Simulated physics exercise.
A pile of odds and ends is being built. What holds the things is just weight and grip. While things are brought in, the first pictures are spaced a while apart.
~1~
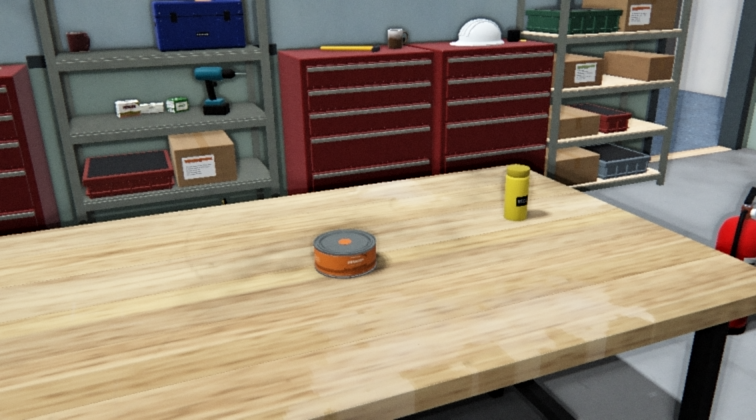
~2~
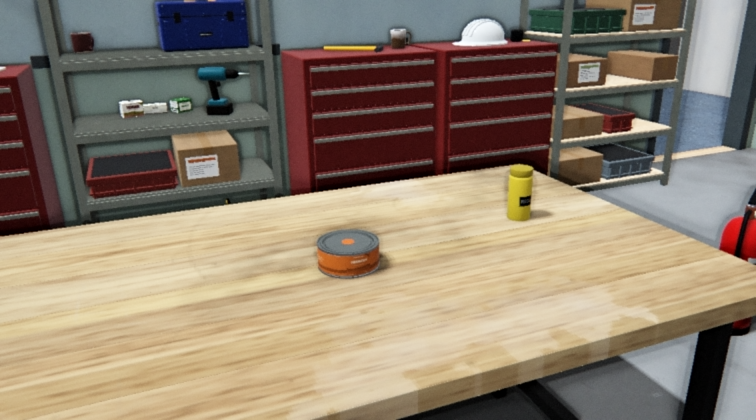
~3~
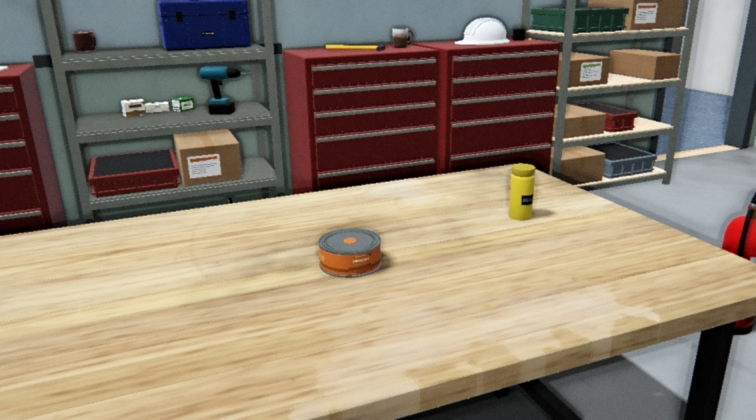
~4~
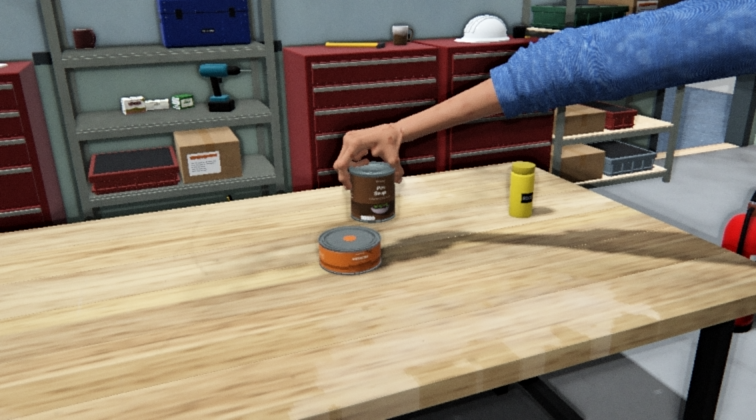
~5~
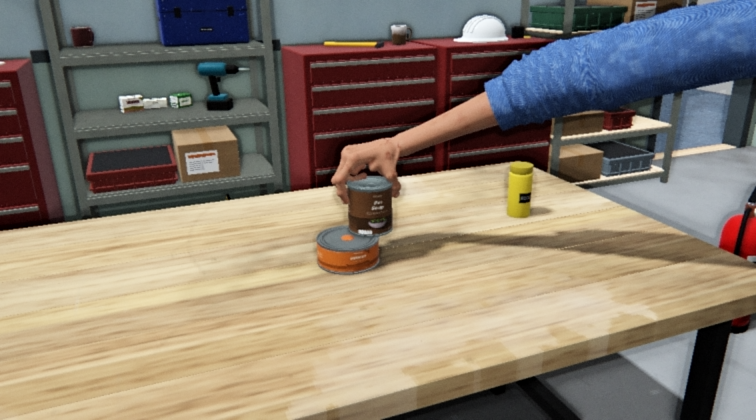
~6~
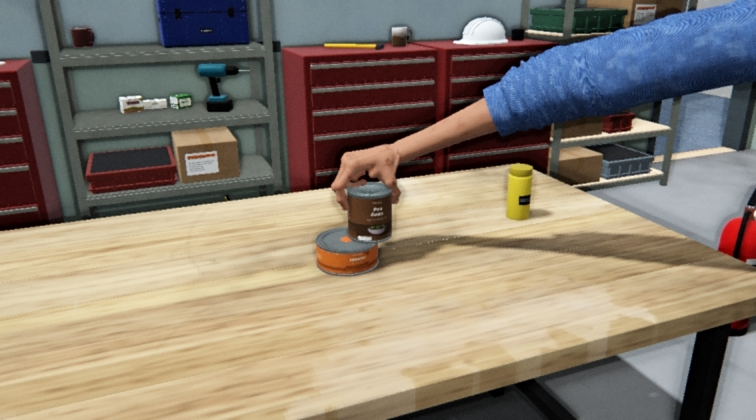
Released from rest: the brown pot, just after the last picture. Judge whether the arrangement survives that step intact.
It survives intact.
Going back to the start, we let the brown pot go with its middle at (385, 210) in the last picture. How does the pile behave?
Topples.
Then, 0.20 s after the last picture, nothing has stirred.
Then, 0.50 s after the last picture, brown pot resting near (370, 212).
At rest, all 3 in place. Seen from the same camera at the end, brown pot near (370, 212). The pile stays up.
